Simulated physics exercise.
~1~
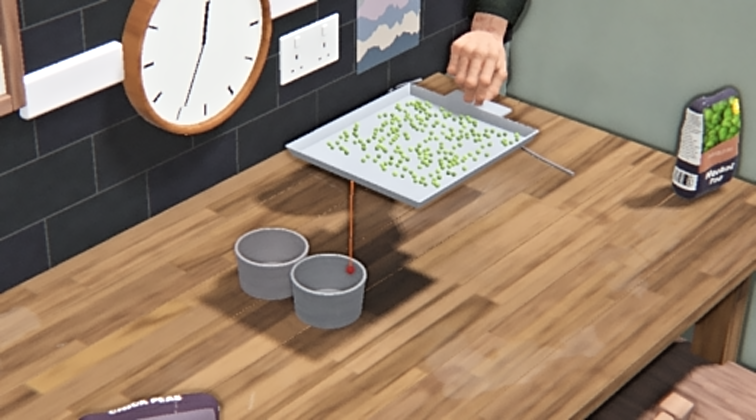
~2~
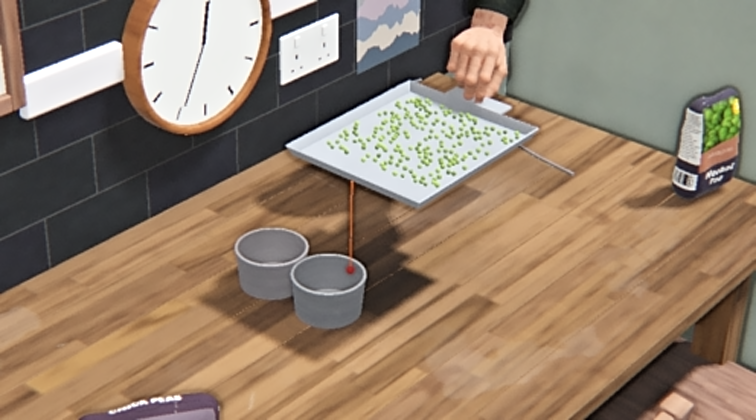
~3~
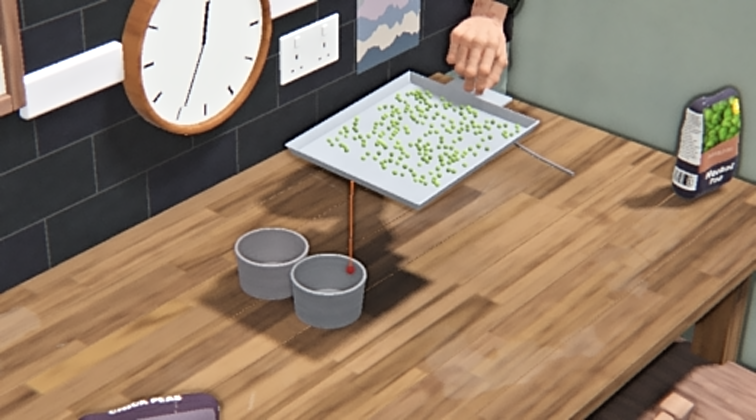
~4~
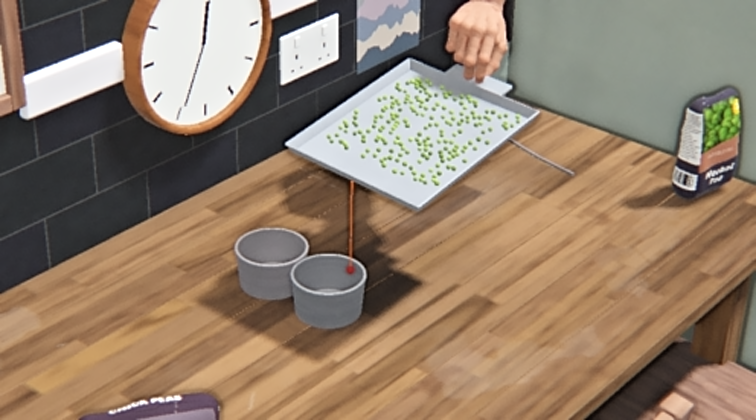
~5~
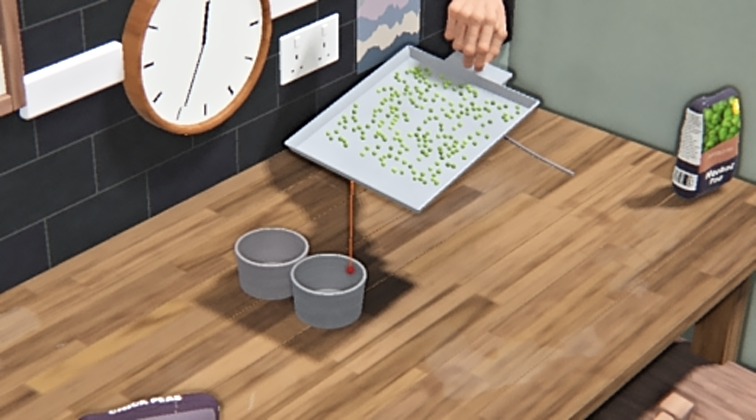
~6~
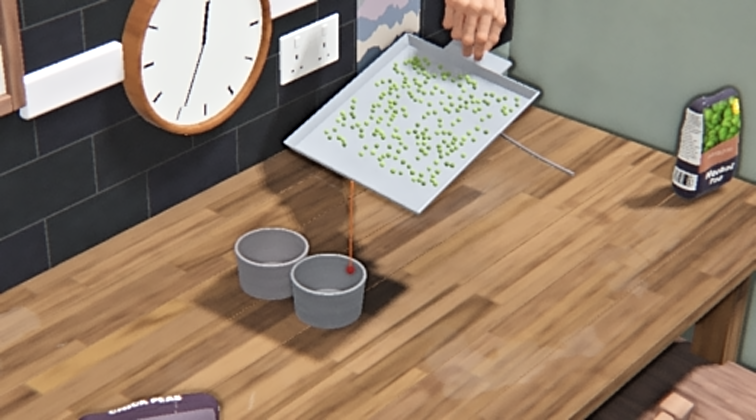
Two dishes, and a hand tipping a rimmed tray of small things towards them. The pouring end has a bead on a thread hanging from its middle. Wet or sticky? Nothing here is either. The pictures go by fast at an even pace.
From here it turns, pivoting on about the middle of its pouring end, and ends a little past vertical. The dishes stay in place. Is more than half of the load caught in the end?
No.
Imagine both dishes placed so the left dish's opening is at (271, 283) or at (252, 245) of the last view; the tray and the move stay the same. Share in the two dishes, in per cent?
First placement: Some 20 %; second placement: Some 0 %.
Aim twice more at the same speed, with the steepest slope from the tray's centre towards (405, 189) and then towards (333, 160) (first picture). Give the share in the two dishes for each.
In order, some 0 % and some 80 %.
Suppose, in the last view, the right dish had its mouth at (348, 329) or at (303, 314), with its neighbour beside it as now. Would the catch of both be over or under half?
Result, first setup: The minor share; second setup: The minor share.
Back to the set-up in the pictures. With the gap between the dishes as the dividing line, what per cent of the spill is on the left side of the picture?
Estimate: About 10 in every hundred.
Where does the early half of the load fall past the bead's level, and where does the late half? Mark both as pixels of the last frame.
About (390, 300) to begin with, then about (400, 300).
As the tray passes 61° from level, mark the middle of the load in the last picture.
Centre estimate: (393, 209).
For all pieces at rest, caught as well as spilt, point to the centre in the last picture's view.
Close to (385, 363), more or less.
Just after the last frame, tray tipped steeply; roughly two thirds on the tray; just a few in the right dish; about a tenth outside both; roughly a third in the air.
A moment on, tray tipped right over; just a few in the right dish; almost all outside both; about a tenth in the air.
Further on, tray tipped past a quarter turn; just a few in the right dish; almost all outside both.
When it is over, tray tipped past a quarter turn; just a few in the right dish; not one in the left dish; almost all outside both.
